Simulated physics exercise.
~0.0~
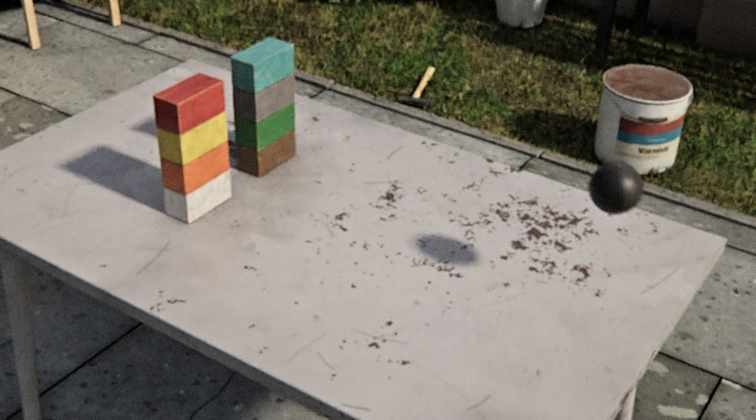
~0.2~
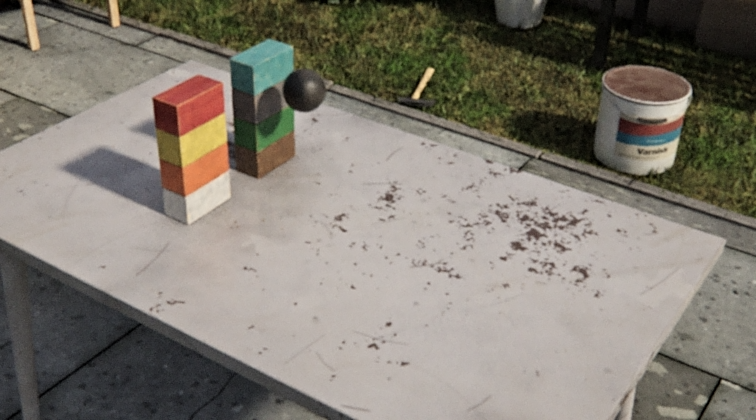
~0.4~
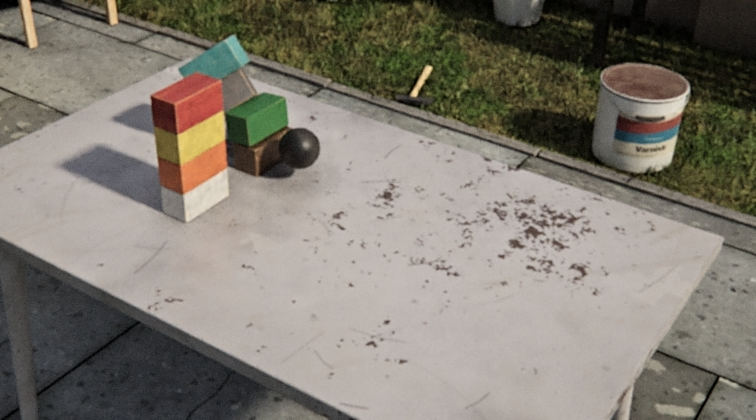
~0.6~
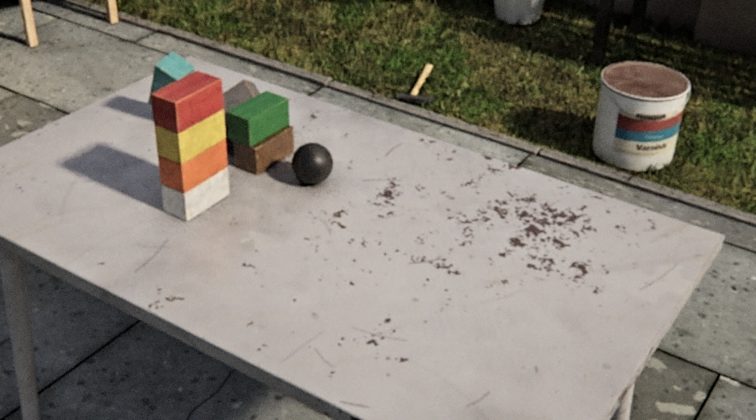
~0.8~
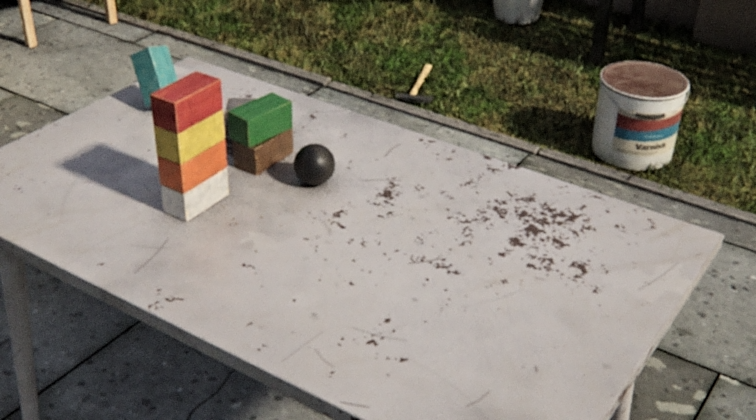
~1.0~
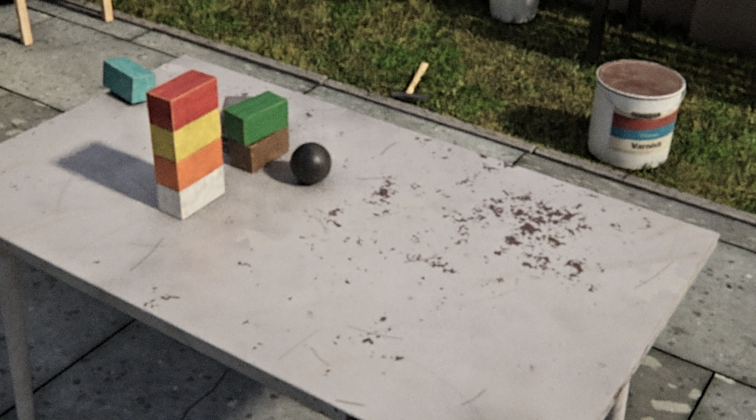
In the video, a black ball flies left across an outdoor table and hits the rear stack of blocks, knocking the turquoise and grey blocks off the top, and they end up lying on the table behind the red-topped stack, which stays standing, while green remains on brown beside the ball.
